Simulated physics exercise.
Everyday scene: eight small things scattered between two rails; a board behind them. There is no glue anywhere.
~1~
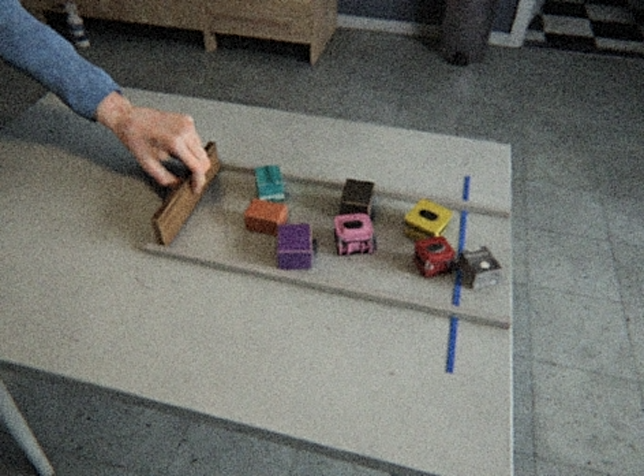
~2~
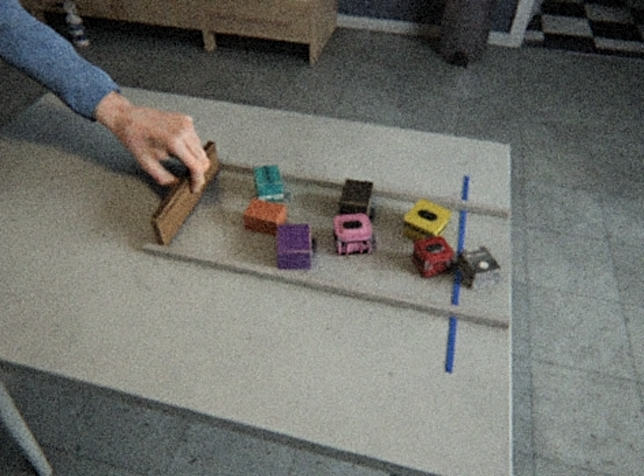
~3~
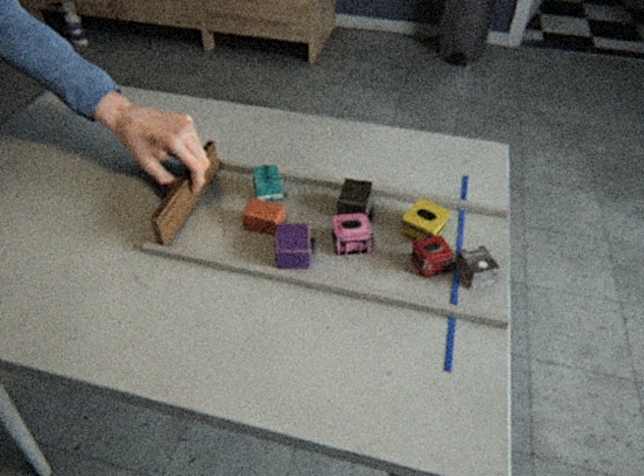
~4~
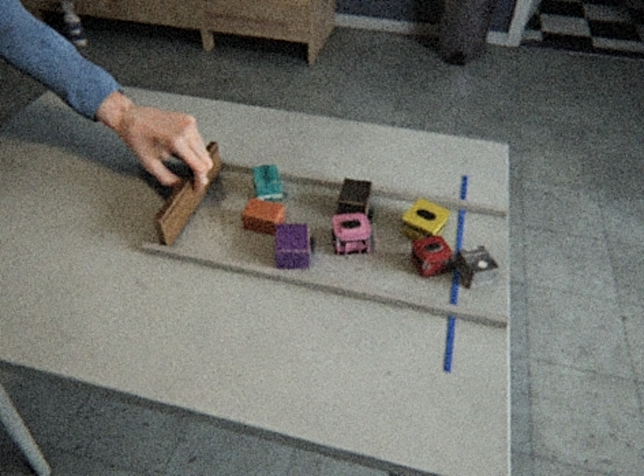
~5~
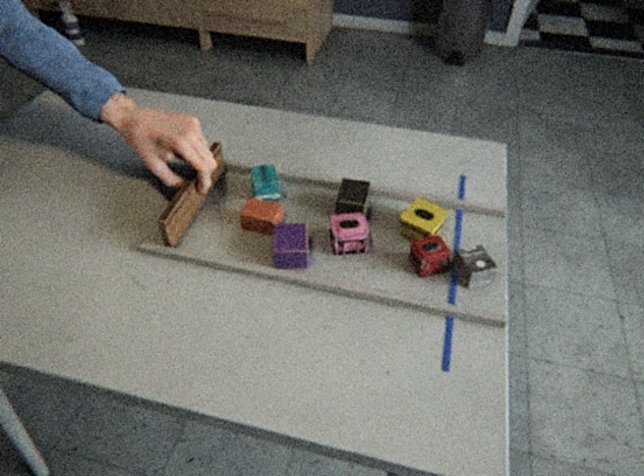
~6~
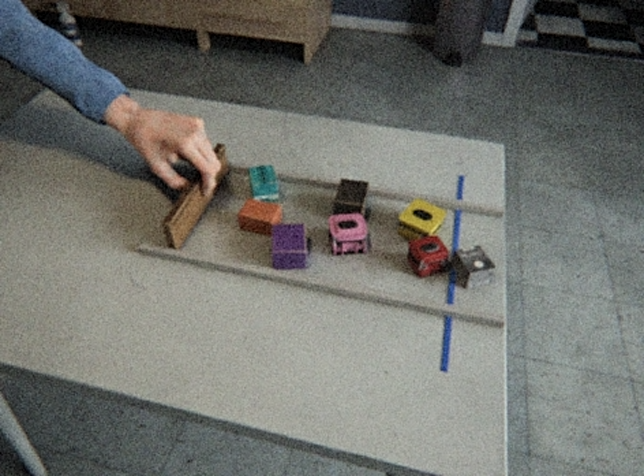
A hand shifts a wooden board slightly right behind small colourful objects between two rails.
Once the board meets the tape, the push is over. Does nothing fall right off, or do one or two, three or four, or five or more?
Three or four fall off.
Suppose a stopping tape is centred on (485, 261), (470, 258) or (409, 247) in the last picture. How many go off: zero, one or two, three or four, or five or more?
Taking the tapes one at a time, the count is more than four, then at least five, then just one or two.
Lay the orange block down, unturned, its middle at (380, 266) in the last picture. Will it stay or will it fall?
In that case it is gone.
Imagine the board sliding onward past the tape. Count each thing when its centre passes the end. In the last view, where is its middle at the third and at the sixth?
The first puts it near (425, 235), the next near (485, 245).
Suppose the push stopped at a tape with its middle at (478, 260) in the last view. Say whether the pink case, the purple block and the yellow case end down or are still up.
In that case the pink case slides off, the purple block hangs on and the yellow case slides off.
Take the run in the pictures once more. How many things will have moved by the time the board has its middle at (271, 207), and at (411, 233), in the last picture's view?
Counts: 2 / 8.
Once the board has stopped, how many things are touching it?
Result: 3 in all.
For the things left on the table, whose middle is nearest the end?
I'd say the black block.
Soon after, none off yet; grey box at rest near (473, 266); red case at rest near (427, 257); yellow case at rest near (421, 223).
Then, none off yet; grey box at rest near (473, 266); red case at rest near (430, 257); yellow case at rest near (423, 224).
Further on, one off so far; grey box on its side near (524, 306); red case moved well along near (495, 274); yellow case moved well along near (487, 235).
By the end, the number that fall off is three or four; fallen, pink case, yellow case, red case and grey box.
